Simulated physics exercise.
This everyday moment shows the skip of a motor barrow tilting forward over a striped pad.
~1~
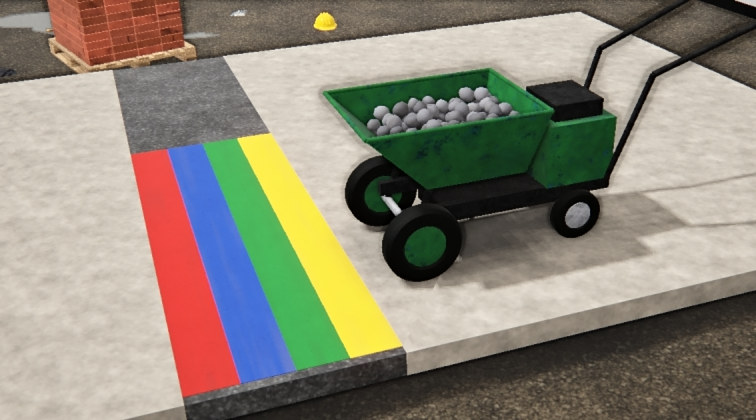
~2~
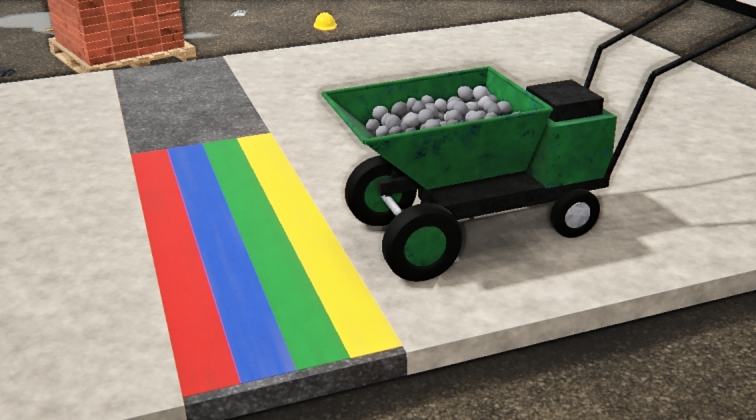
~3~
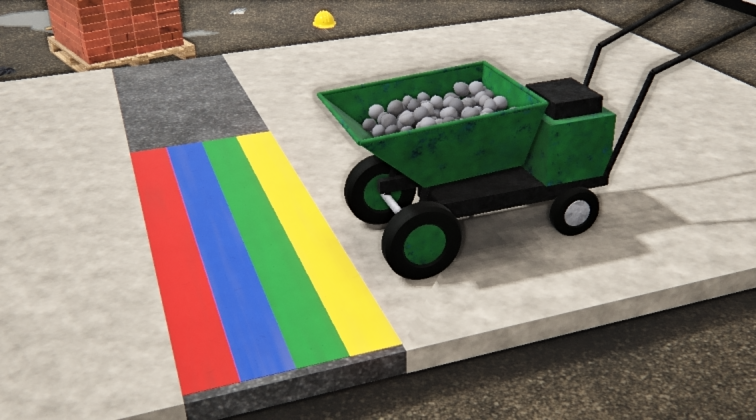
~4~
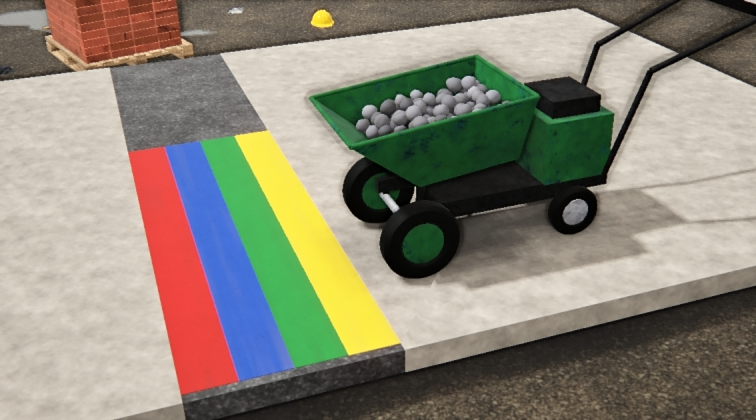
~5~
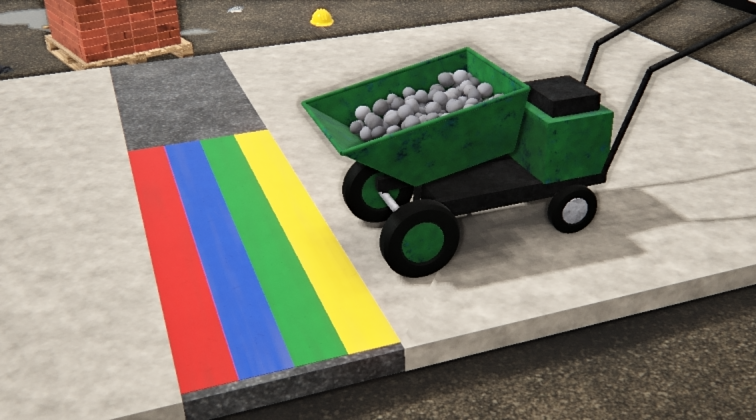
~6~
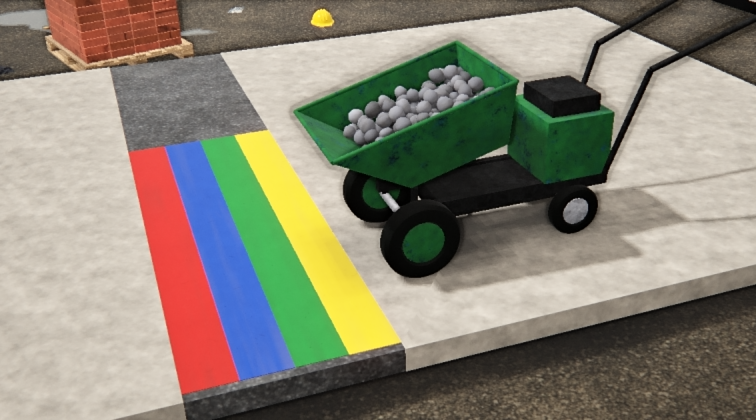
The clip opens on a green motor barrow standing still on a pale slab, its skip level and loaded with round grey cobbles, beside a pad striped red, blue, green and yellow. The skip then tilts gradually forward to the left, its back rising until it is clearly tipped, while the wheels stay put.
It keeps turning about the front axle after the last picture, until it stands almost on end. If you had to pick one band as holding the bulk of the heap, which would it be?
I would pick blue.
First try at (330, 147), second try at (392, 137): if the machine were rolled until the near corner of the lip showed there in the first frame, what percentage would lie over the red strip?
You'd get around 30 in a hundred, then 10 in a hundred.
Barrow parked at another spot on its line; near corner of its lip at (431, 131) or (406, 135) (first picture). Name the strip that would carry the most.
So the first one goes to green and the second to the green one.
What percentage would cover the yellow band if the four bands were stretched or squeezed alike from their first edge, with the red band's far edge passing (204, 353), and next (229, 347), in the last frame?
The first painting gives around 0 per cent, the second around 0 per cent.
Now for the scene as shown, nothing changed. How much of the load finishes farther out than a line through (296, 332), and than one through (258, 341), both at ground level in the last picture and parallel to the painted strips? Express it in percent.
Result, first then second: 70 %, 40 %.
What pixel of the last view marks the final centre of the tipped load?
I'd mark it at roughly (219, 276).
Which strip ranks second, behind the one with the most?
Number two is that red strip.
Just after the last frame, skip tipped steeply; every one in the skip.
A moment on, skip tipped right over; roughly two thirds in the skip; about a tenth over the green strip; roughly a quarter over the blue strip; just a few over the red strip.
Further on, skip tipped right over; roughly a third in the skip; about a tenth over the green strip; roughly a third over the blue strip; roughly a quarter over the red strip; about a tenth off the paint.
When it is over, skip tipped right over; roughly a third in the skip; not one over the yellow strip; about a tenth over the green strip; roughly a third over the blue strip; roughly a quarter over the red strip; about a tenth off the paint.
